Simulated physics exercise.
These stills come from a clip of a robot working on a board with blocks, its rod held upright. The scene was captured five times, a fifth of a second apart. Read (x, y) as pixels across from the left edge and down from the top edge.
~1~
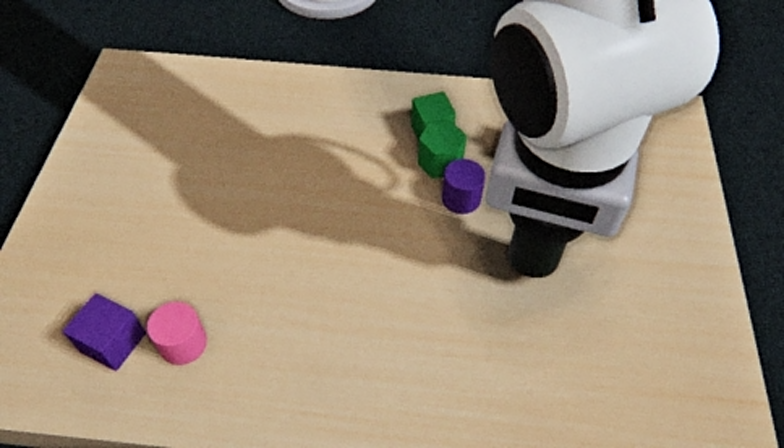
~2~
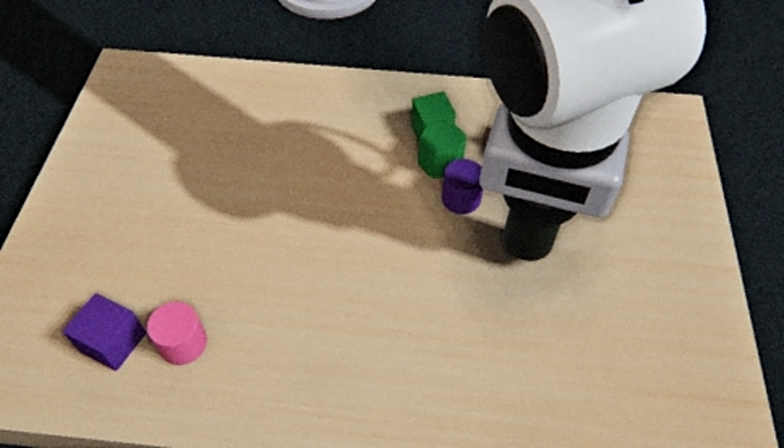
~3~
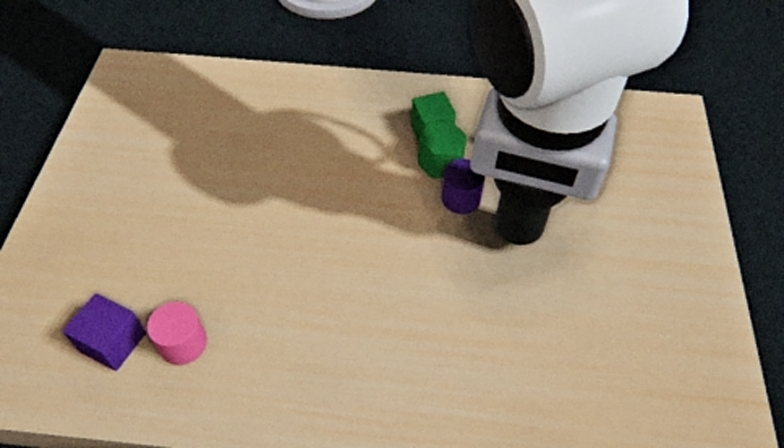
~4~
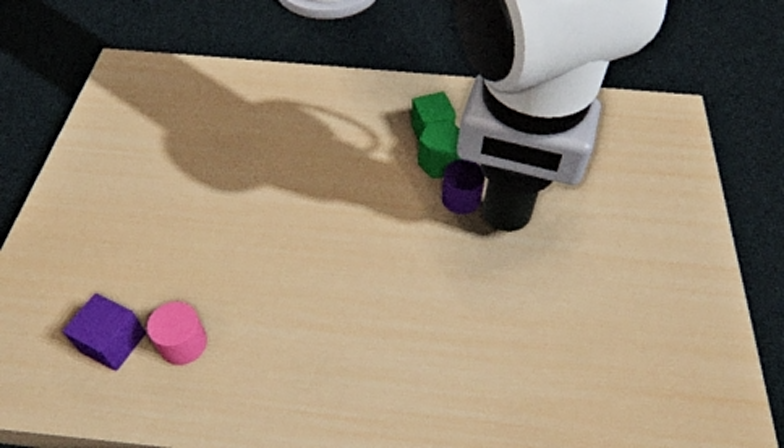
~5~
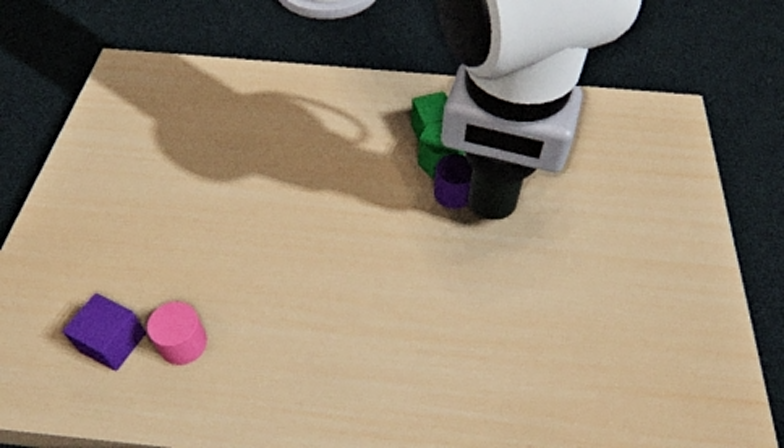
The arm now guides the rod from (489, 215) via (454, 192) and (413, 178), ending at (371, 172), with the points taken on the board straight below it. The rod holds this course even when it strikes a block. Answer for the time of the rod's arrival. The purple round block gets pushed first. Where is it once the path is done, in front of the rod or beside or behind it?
It holds its place in front.
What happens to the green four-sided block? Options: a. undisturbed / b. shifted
The one that fits is b, shifted.
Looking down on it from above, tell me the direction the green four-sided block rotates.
It spins clockwise.
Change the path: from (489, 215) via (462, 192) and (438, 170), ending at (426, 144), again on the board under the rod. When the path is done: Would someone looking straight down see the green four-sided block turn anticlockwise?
No, it doesn't check out.
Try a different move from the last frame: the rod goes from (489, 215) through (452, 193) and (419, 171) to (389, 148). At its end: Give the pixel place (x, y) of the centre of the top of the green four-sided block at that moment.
Its top middle is near (432, 79).
The first path, step by step. One third of the way, rod at (455, 178); green four-sided block at (431, 98), turned 25° clockwise; green hexagonal block at (427, 126), turned 15° clockwise; purple round block at (414, 156).
Two thirds of the way, rod at (413, 163); green four-sided block at (430, 93), turned 45° clockwise; green hexagonal block at (411, 117), turned 35° clockwise; purple round block at (371, 146).
At the end, rod at (371, 158); green four-sided block at (430, 93), turned 45° clockwise; green hexagonal block at (404, 116), turned 60° clockwise; purple round block at (328, 139); pink star-shaped block in place.
